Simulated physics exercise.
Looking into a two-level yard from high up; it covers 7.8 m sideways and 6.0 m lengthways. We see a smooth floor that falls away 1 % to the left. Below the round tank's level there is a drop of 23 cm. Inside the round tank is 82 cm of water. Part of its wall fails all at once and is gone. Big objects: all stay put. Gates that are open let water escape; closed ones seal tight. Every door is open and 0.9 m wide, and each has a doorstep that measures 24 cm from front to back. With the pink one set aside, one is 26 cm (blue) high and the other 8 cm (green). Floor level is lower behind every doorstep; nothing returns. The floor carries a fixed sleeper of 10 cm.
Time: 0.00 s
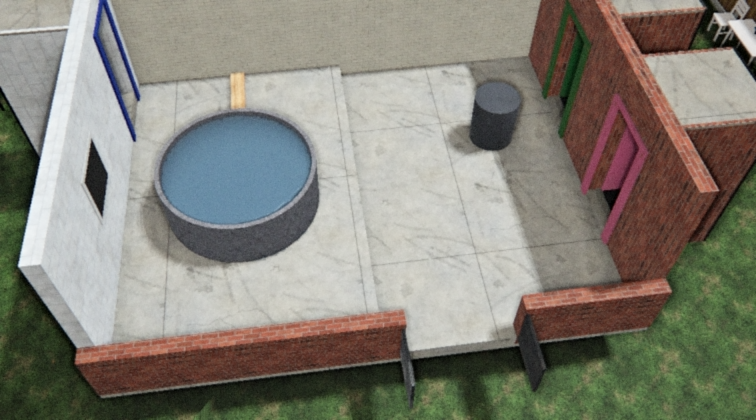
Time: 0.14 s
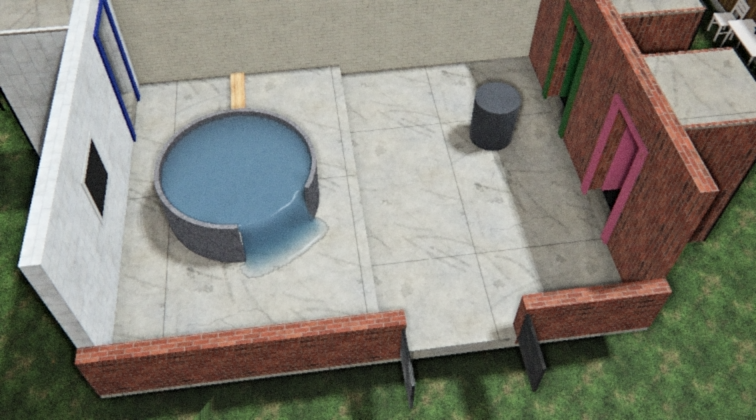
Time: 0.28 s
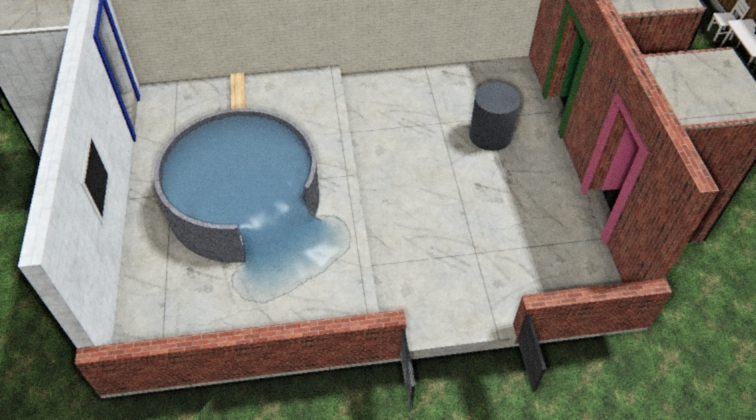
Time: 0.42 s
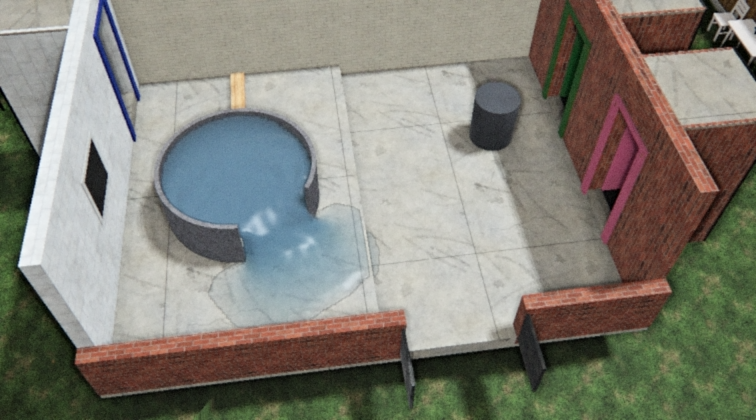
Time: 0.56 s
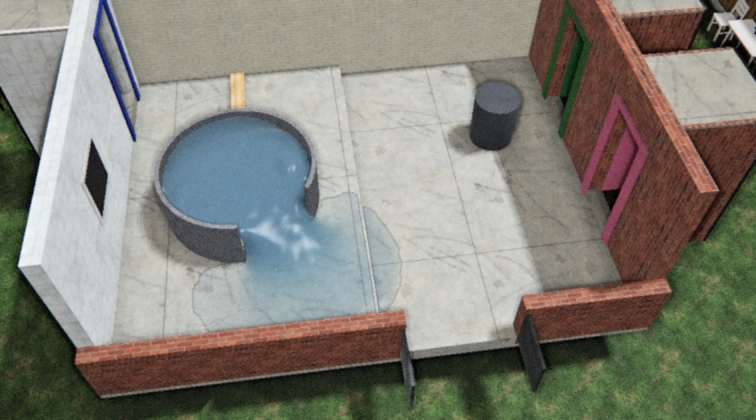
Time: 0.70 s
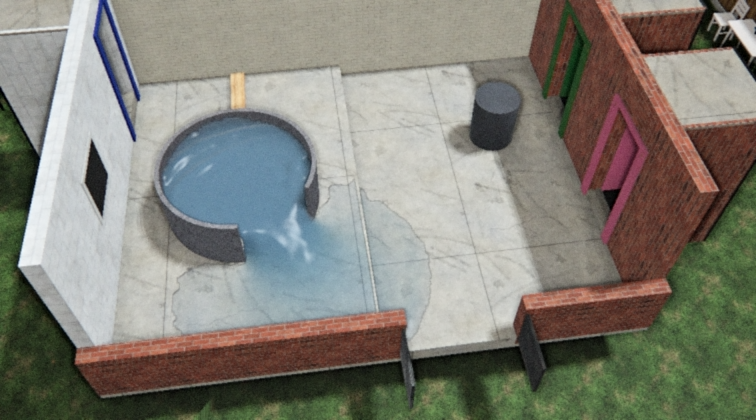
In this clip, a round tank full of water stands in a walled yard until a section of its front wall disappears, and water pours through the gap, spreading across the pale floor toward the low brick wall and rightward.
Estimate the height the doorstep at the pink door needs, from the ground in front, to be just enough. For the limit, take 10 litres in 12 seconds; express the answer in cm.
It needs some 16 cm.
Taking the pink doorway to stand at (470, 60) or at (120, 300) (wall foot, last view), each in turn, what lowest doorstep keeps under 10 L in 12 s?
You'd want roughly 11.5 cm there first, then roughly 16 cm.
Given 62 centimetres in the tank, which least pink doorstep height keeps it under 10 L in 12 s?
Then a height close to 10.5 cm.
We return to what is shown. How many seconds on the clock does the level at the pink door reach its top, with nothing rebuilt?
Roughly 3.4 s.
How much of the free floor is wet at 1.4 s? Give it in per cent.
About 25 per cent.
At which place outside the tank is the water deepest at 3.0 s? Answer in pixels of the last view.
Look close to (611, 289).
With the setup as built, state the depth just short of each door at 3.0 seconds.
Lab note, cm: Blue 0; pink 18; green 0.
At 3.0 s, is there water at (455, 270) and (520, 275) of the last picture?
Well, the first is soaked and the second soaked.
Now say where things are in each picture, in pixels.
The first frame shows the round tank at (237, 167) is whole and still, 82 cm deep; the pink door at (610, 176) is dry.
In the second frame, the gap is at (281, 235), the front 0.3 m out at (322, 232); the back of the round tank holds 82 cm.
In the third frame, the front is at (270, 296), 0.8 m from the gap at (282, 237); 1.2 m2 of floor is wet, 82 cm left at the back.
In the fourth frame, the gap is at (282, 238), the front 1.3 m out at (300, 320); the back of the round tank holds 82 cm.
In the fifth frame, the gap is at (282, 238), the front 1.9 m out at a hidden place; the back of the round tank holds 81 cm.
In the sixth frame, the gap is at (282, 238), the front 2.4 m out at a hidden place; the back of the round tank holds 74 cm; the pink door at (610, 176), 5.3 m from the gap, is still 3.1 m from the nearest water.
After 1.4 s water covers 25 % of the floor, deepest (49 cm) near (314, 341); it has not reached the pink door.
After 3.0 s water covers 40 % of the floor, deepest (40 cm) near (611, 289); 18 cm at the pink door, 0 litres in over its 13 cm doorstep.
After 12.0 s water covers 90 % of the floor, deepest (13 cm) near (127, 208); 4 cm at the pink door, 23 litres in over its 13 cm doorstep.
At the pink door as built, the water arrived by 2.6 s and peaked near 19 cm at 3.4 s.
With a doorstep of 13.5 cm, 19 litres would have come in within the 12 s; with 18 cm, 4 litres. So under 10 litres takes about 16 cm.
